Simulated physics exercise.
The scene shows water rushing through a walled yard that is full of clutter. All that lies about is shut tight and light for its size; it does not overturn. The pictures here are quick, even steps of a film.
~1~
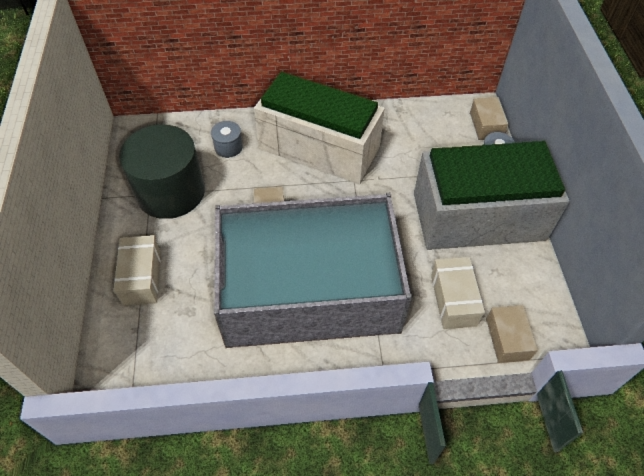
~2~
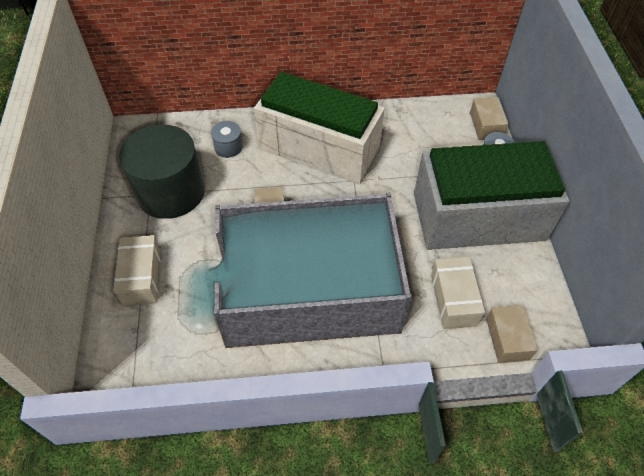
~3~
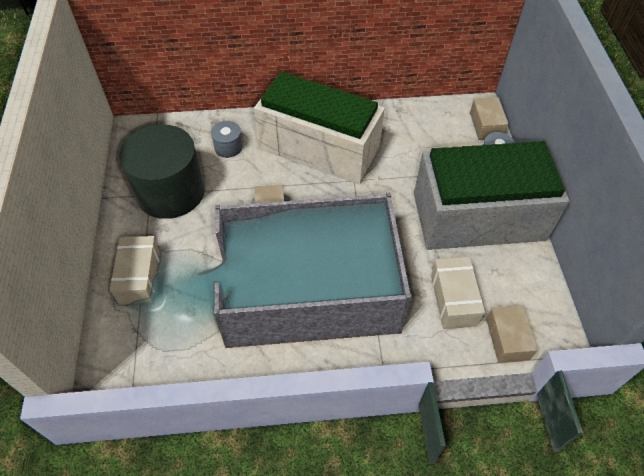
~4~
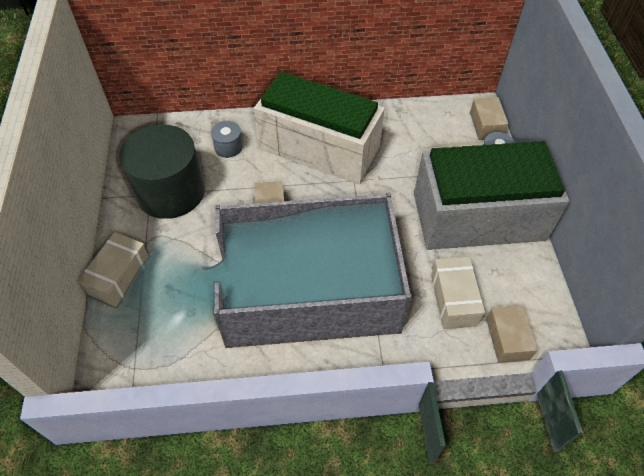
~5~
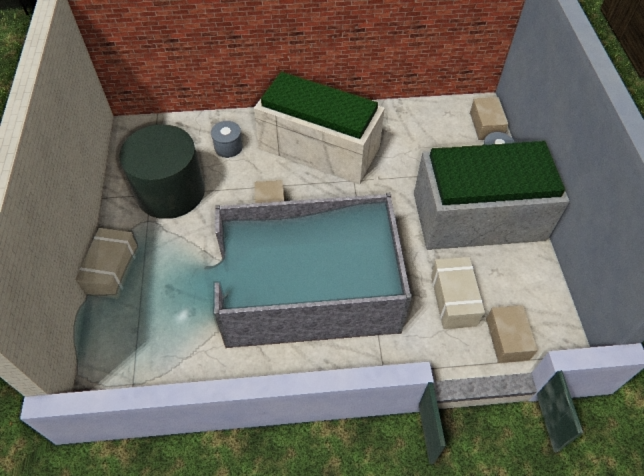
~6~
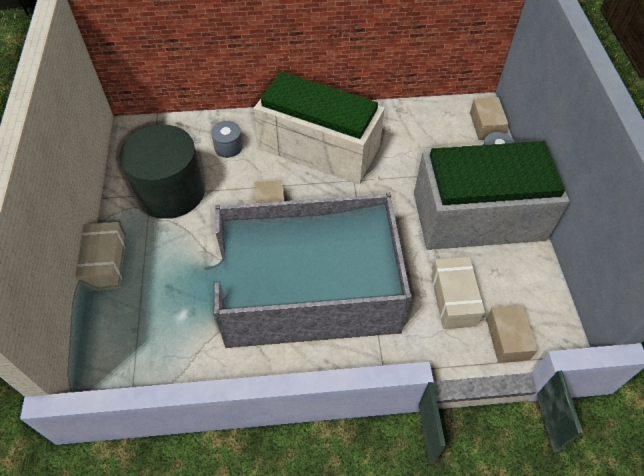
Water pouring from a gap in a stone pool's left side, spreading across a walled patio and pushing a pale box leftward.
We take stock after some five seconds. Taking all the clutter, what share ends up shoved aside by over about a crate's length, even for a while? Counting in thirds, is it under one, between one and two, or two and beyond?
In thirds: Between one and two.
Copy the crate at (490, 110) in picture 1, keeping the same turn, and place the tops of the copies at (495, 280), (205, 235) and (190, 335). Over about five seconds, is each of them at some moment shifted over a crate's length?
Going by the order given: Stays in place, travels that far, travels that far.
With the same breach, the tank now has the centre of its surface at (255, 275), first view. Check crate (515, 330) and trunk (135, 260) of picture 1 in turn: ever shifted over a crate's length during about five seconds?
Travelled that far, travelled that far.
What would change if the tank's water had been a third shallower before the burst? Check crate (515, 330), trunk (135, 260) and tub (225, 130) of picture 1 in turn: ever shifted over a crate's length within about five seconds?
The first passed the mark, the next passed the mark, and the last stayed below the mark.
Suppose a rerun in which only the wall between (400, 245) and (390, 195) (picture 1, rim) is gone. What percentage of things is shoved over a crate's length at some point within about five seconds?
Estimate: Some 70 per cent.
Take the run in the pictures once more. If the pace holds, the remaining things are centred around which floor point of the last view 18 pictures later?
Around pixel (387, 199).
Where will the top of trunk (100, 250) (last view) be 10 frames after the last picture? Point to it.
Estimated position: Around (120, 136).
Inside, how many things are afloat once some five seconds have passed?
2 in all.
A moment on, 1 of 7 are well off their spots; 1 afloat.
Next, 1 of 7 are well off their spots; 1 afloat.
Later, 2 of 7 are well off their spots; 0 afloat.
In the end, 4 of 7 are well off their spots, and 4 have been at some point; 2 afloat.
